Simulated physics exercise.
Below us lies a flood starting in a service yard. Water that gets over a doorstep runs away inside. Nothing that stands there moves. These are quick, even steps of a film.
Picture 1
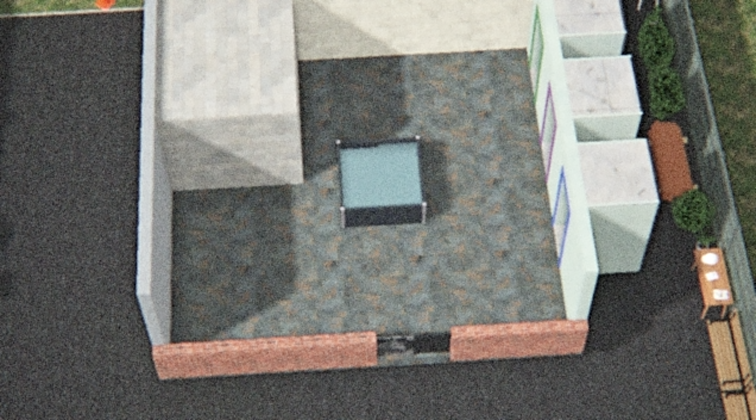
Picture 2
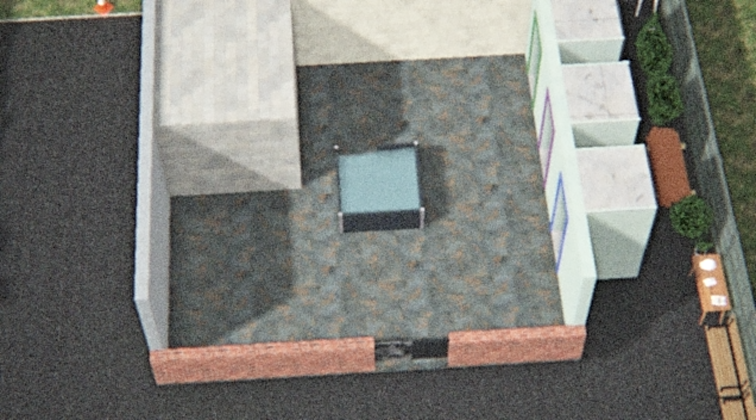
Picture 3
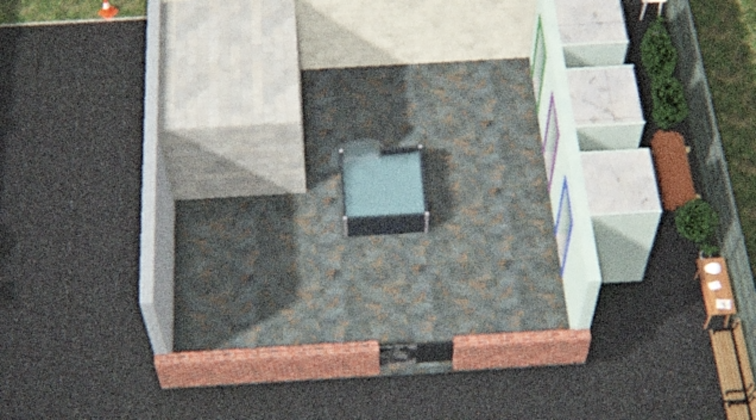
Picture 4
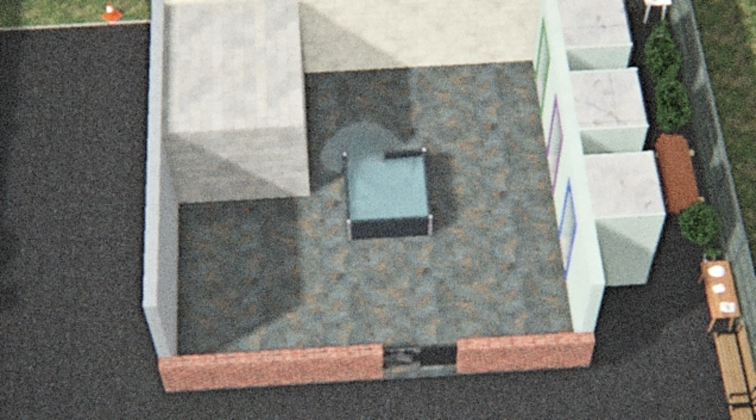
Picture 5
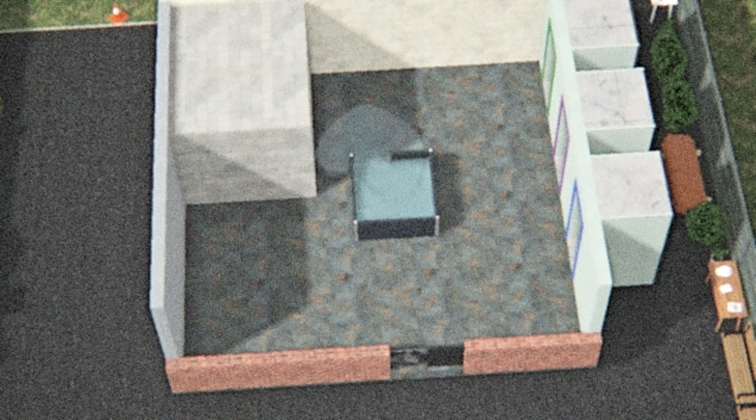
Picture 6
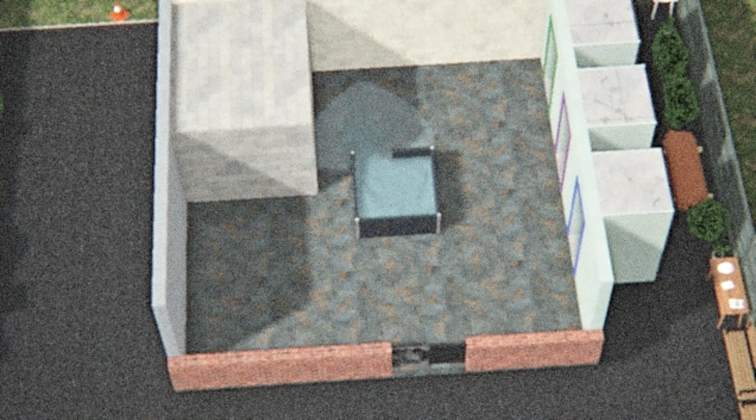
Service yard from above, water pouring from a gap in the far side of a square tank and spreading across dark paving.
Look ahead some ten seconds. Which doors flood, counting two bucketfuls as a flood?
In the end: The green door lets in a lot; the purple door admits no more than that; the blue door admits no more than that.
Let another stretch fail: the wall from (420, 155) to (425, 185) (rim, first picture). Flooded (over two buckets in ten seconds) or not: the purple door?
Then: Purple takes more.
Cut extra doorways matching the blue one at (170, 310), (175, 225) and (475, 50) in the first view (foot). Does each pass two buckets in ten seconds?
As listed: Takes less, lets less in, keeps below it.
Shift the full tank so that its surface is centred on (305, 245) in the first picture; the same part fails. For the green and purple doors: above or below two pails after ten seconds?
In short: The green one lets less in, the purple one holds.
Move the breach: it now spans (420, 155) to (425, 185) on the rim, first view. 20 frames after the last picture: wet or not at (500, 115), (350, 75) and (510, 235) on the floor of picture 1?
As listed: Wet, not flooded, wet.
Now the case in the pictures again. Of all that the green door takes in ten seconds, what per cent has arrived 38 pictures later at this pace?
Roughly 60 per cent.
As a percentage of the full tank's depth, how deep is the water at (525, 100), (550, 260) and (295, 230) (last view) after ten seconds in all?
In that order: 12, 6 and 0 per cent.
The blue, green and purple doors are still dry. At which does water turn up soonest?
That is the door marked green.
A moment on, water covers 15 % of the floor; the green door not reached, the purple door not reached, the blue door not reached.
Next, water covers 15 % of the floor; the green door not reached, the purple door not reached, the blue door not reached.
Then, water covers 20 % of the floor; the green door under two buckets in, the purple door not reached, the blue door not reached.
Later, water covers 40 % of the floor; the green door over two buckets in, the purple door wet at the sill, nothing in, the blue door wet at the sill, nothing in.
In the end, water covers 65 % of the floor; the green door far over two buckets in, the purple door wet at the sill, nothing in, the blue door wet at the sill, nothing in.
